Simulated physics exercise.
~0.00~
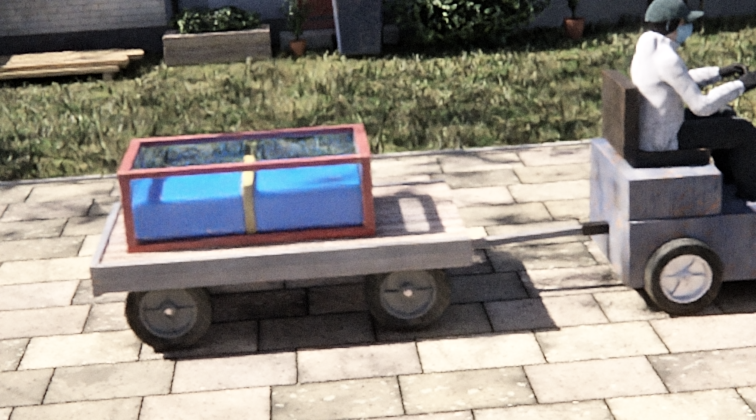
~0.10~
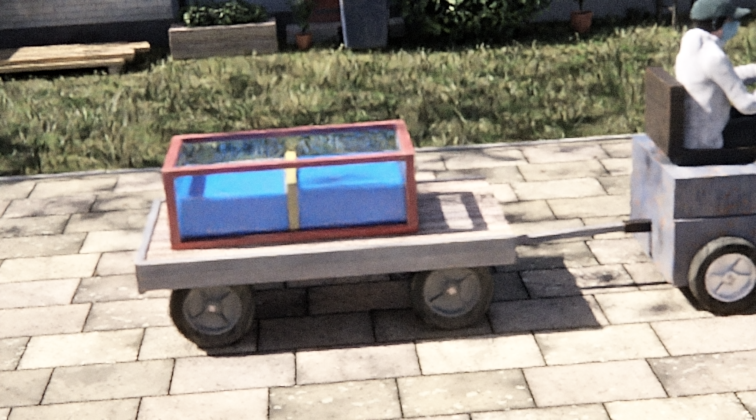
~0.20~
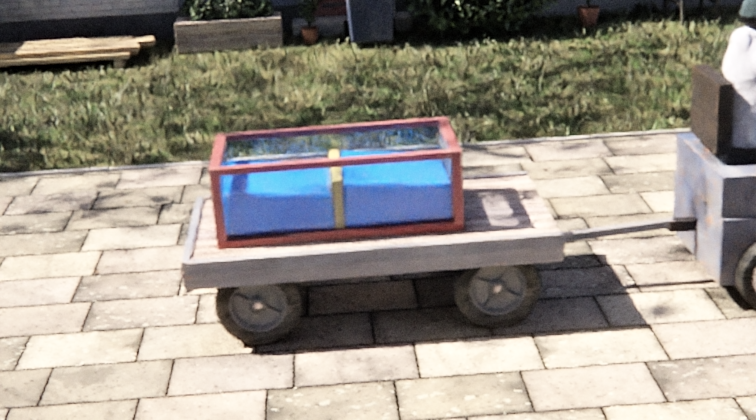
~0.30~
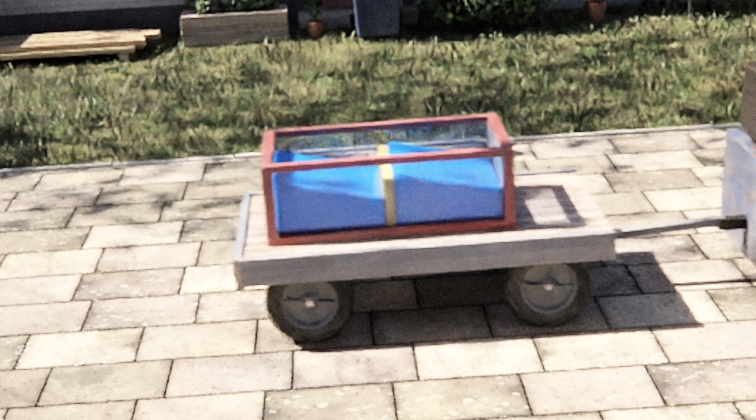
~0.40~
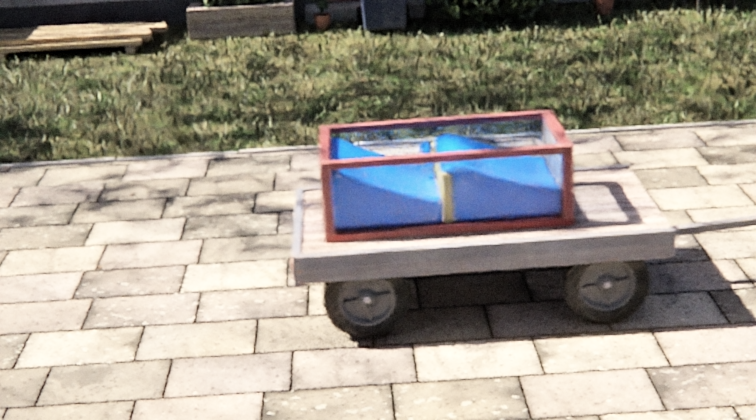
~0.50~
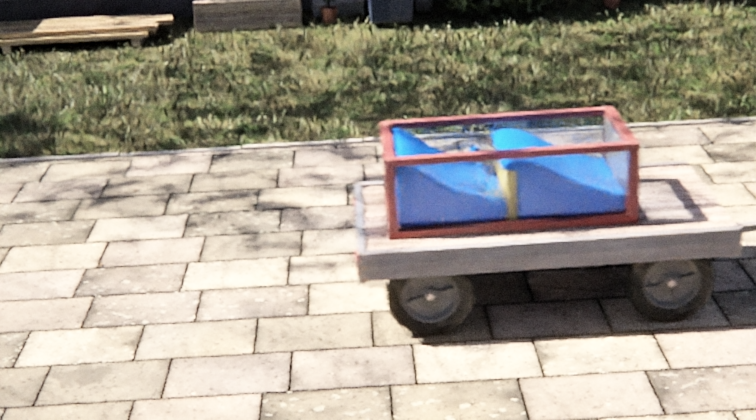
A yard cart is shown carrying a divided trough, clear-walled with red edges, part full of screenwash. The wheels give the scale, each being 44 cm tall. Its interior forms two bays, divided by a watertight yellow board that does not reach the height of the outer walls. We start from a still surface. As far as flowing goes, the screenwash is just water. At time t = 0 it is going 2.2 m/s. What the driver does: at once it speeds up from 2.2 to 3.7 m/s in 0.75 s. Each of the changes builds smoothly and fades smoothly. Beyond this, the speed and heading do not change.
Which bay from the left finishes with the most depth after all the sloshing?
I would say the first bay.
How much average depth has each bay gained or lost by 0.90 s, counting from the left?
From the left, up 2 cm and down 2 cm.
Then, 0.90 s in, the mean depths from the left are 25, 20 cm.
Then, 1.30 s in, the mean depths from the left are 24, 21 cm.
Then, 1.80 s in, the mean depths from the left are 24, 21 cm.
Then, 3.73 s in, the mean depths from the left are 24, 21 cm.
